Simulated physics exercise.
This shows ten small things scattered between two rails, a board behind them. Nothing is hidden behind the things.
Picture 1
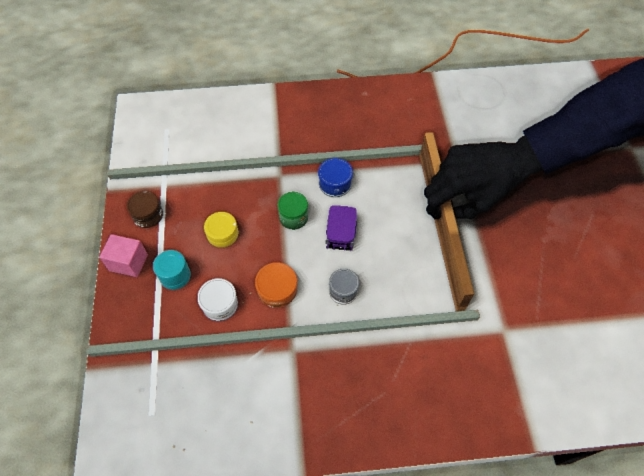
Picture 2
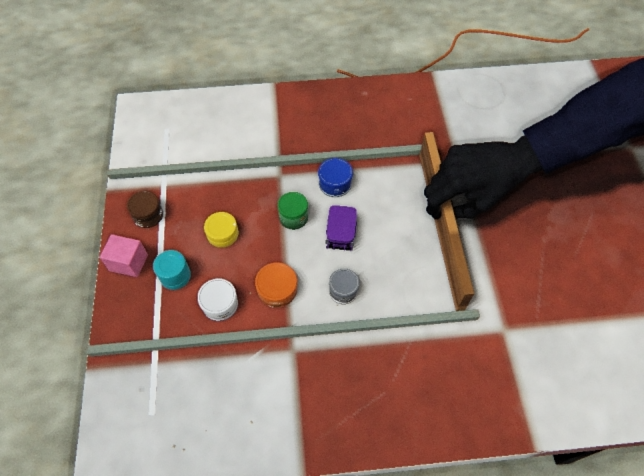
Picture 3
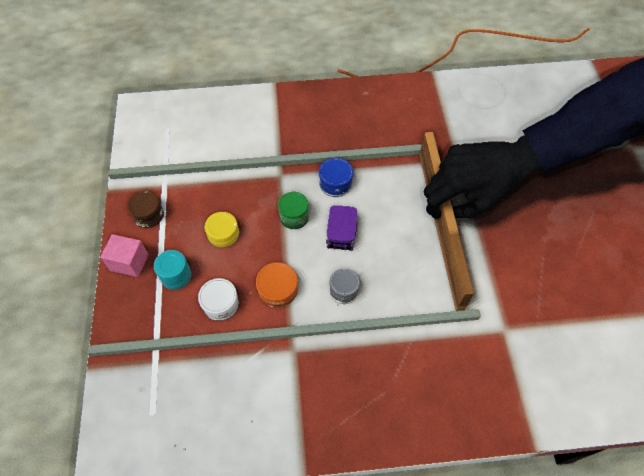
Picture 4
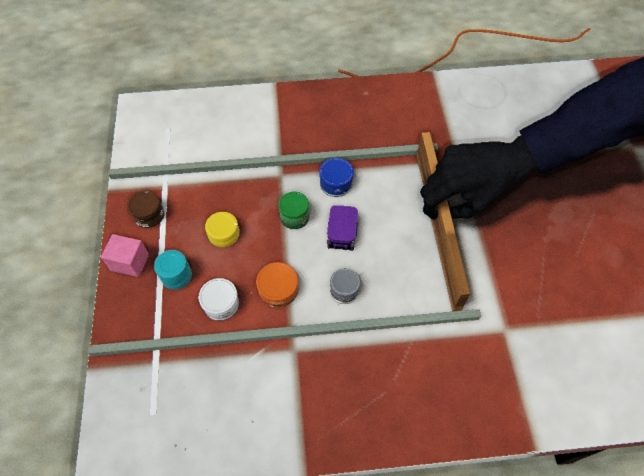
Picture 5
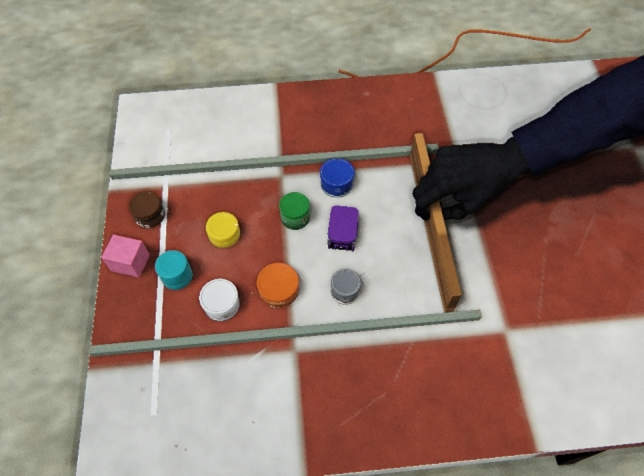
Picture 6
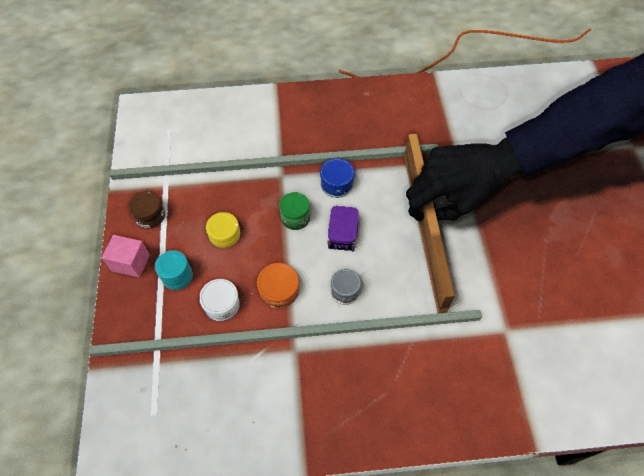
A wooden board held by a black-gloved hand stayed still at first, then slid a short way left between two rails, while the ten small coloured objects in front of it stayed put.
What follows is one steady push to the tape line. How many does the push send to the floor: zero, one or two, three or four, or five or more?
In the end the number that fall off is one or two.
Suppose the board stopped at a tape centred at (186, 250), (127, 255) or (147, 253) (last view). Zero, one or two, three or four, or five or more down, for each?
Taking them in turn, zero; five or more; 1 or 2.
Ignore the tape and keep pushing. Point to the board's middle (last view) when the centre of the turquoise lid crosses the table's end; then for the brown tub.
Its middle is around (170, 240) and around (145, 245).
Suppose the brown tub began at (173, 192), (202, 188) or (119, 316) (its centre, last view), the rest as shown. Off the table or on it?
In that order, it remains up; remains up; tumbles off.
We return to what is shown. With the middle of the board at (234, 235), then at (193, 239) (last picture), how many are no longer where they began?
At the one place 8, at the other 9.
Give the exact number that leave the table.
Exactly 2.
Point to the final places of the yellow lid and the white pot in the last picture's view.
First (118, 240), then (116, 325).
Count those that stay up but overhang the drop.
The number is 0.
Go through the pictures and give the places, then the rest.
In the first frame, pink block (124, 256); brown tub (146, 210); turquoise lid (172, 270); board (444, 217); tape (161, 252).
In the second frame, brown tub (146, 210); board (444, 217).
In the third frame, turquoise lid (173, 270); orange tub (277, 285).
In the fourth frame, pink block (126, 256); blue pot (336, 178).
In the fifth frame, brown tub (147, 210); green tub (295, 211).
In the sixth frame, pink block (126, 256); brown tub (147, 210); turquoise lid (174, 270); board (427, 219); tape (162, 252).
Soon after, none off yet; pink block at rest near (126, 256); brown tub at rest near (147, 210); turquoise lid at rest near (174, 270).
After that, none off yet; pink block displaced a little near (113, 253); brown tub at rest near (147, 210); turquoise lid displaced about its own width near (132, 272).
In the end, the number that fall off is one or two; gone, turquoise lid and pink block.
